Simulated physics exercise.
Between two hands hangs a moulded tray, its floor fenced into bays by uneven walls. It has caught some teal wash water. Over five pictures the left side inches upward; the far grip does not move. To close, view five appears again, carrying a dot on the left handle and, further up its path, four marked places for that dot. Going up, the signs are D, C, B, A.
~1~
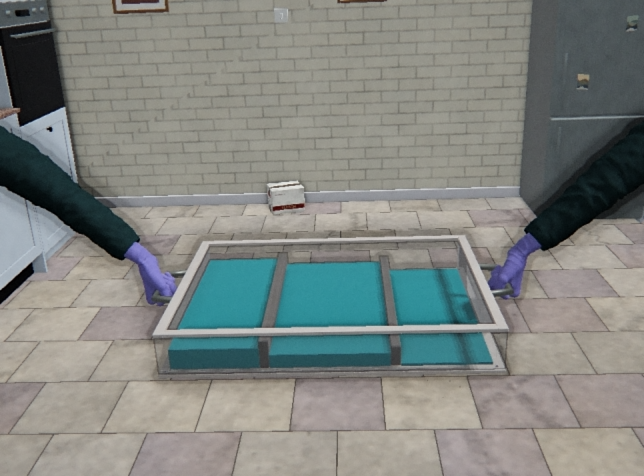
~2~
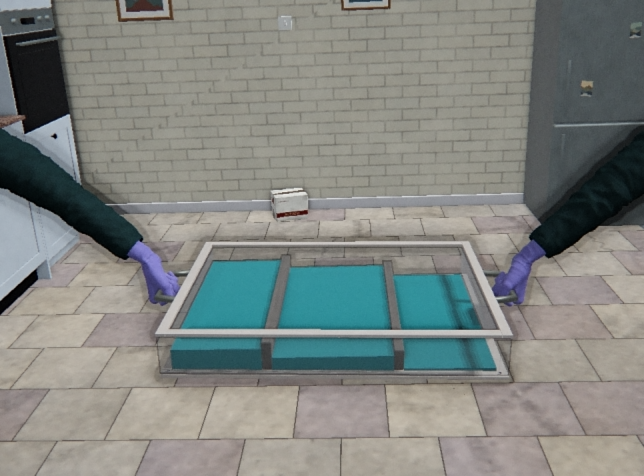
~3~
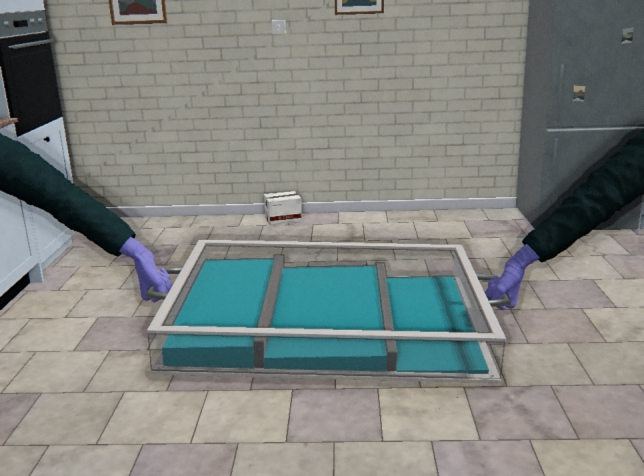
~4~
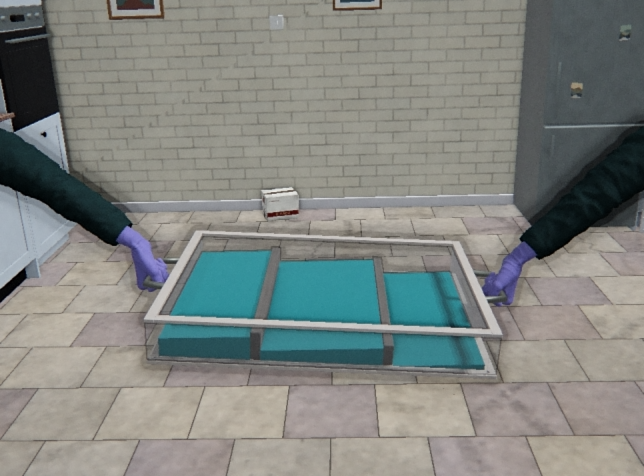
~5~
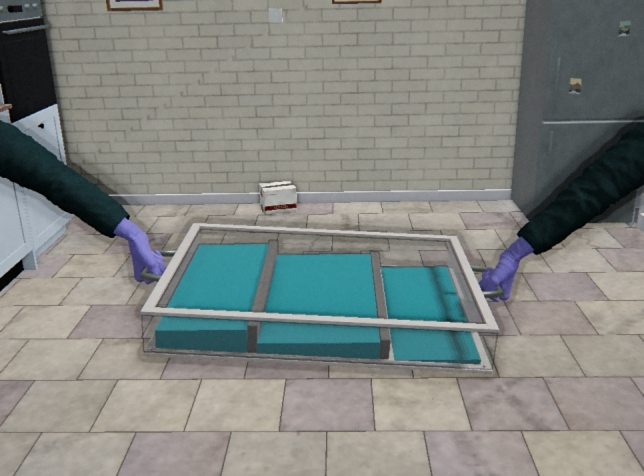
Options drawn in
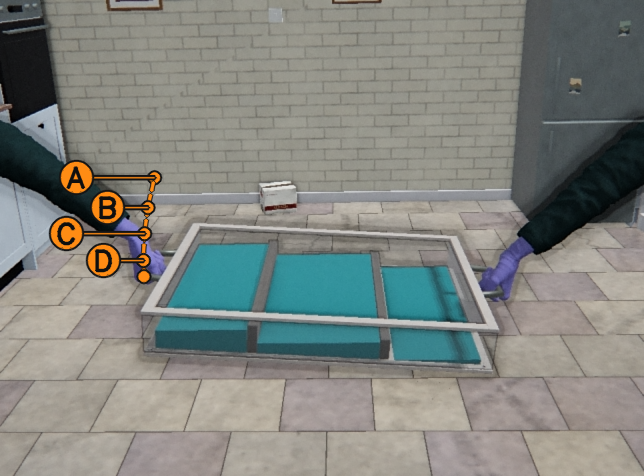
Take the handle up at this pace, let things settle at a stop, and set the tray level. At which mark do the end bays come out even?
The best stop is B.
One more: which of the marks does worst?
Here it is stop D.
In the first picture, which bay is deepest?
The left bay.
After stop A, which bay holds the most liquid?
It is the right one.
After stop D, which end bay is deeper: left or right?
The left end bay.
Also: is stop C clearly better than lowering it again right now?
Yes, by a good deal.
In orange, A at (154, 177); B at (147, 207); C at (144, 233); D at (143, 260).
With A, the right end bay stands much deeper than the other; nothing spills.
With B, the two end bays stand about equally deep; nothing spills.
With C, the left end bay stands much deeper than the other; nothing spills.
With D, the left end bay stands much deeper than the other; nothing spills.
